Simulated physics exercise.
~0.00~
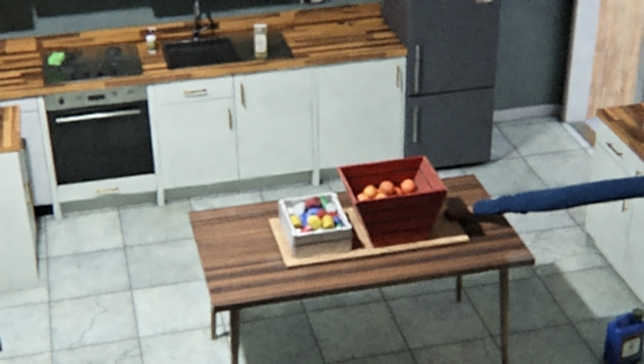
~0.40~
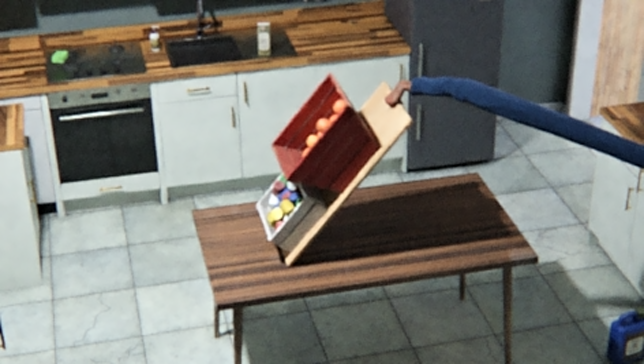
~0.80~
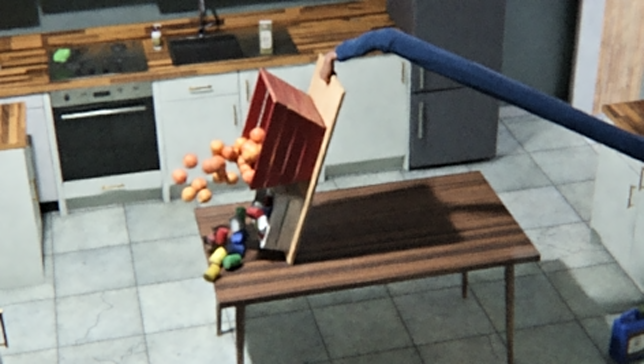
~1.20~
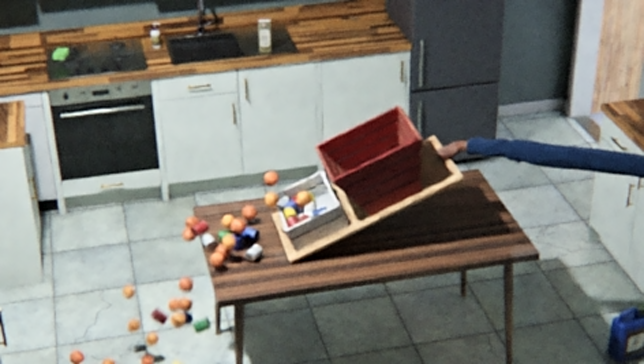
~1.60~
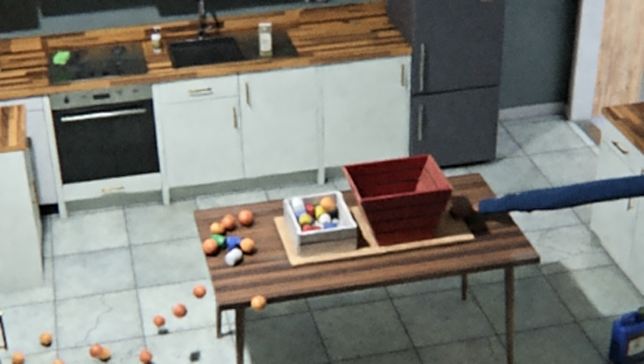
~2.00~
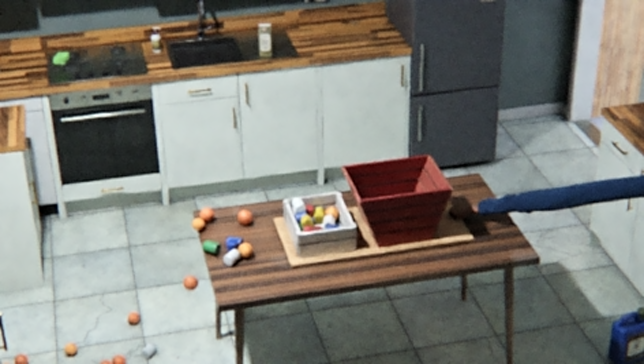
A blue arm tilts the board leftward, spilling every orange and some jars, then lowers it.
